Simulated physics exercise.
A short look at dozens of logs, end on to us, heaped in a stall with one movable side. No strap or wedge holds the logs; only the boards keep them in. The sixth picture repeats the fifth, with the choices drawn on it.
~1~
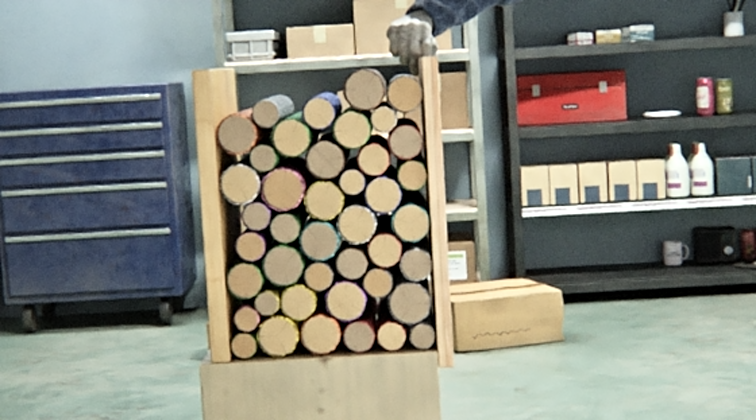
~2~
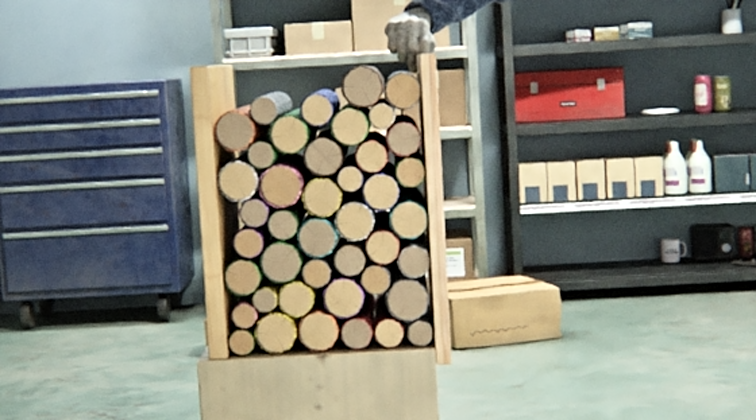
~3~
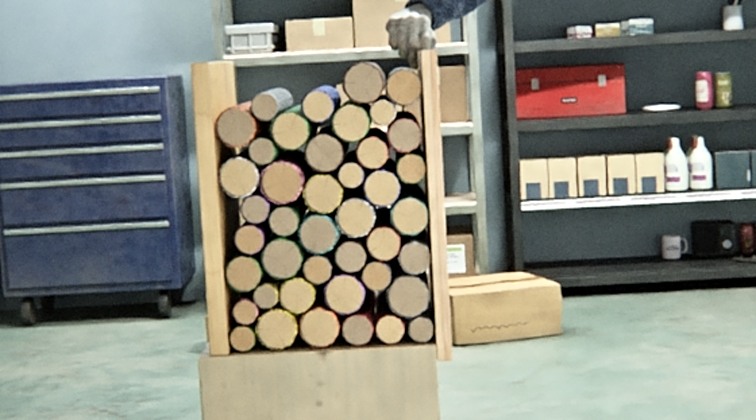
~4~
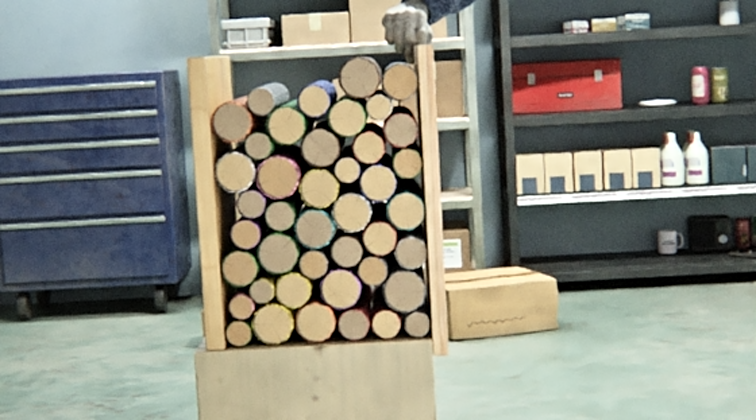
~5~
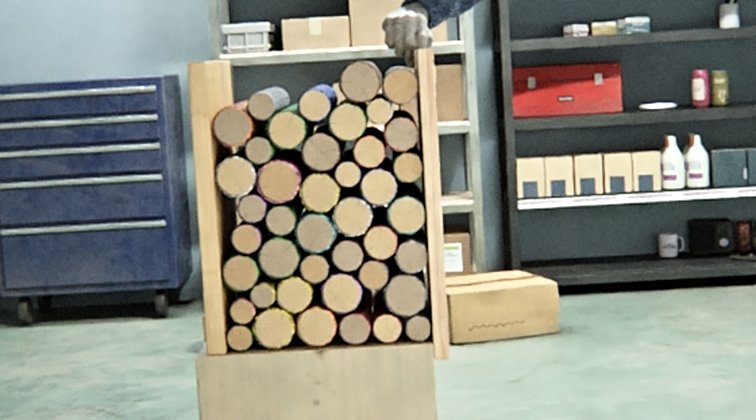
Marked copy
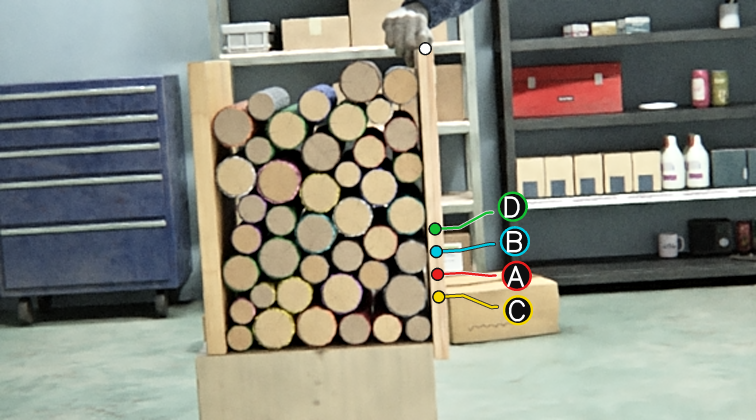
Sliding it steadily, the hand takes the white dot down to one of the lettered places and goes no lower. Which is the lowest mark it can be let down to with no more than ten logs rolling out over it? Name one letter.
The lowest mark that will do is D.
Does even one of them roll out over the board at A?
Yes, at A.
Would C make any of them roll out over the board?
Yes, at C.
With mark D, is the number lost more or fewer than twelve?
Fewer than twelve.
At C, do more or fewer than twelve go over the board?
It loses more than twelve.
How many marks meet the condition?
One of them.
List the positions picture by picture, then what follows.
In the first picture, a log (325, 160); a log (352, 130); a log (265, 114).
In the second picture, a log (263, 111); side board (432, 197).
In the third picture, a log (421, 330).
In the fourth picture, a log (262, 292); a log (240, 269).
In the fifth picture, a log (246, 239); a log (252, 209); a log (321, 152).
On the marked copy, A at (437, 274); B at (436, 251); C at (439, 297); D at (435, 229); the white dot at (425, 49).
Taking D. A third of the way, top of the board (422, 125).
Two thirds of the way, top of the board (426, 208).
When it is over, top of the board (427, 229), about seven out over the board.
As for the rest, A more than ten out over the board; B eleven out over the board; C more than ten out over the board.
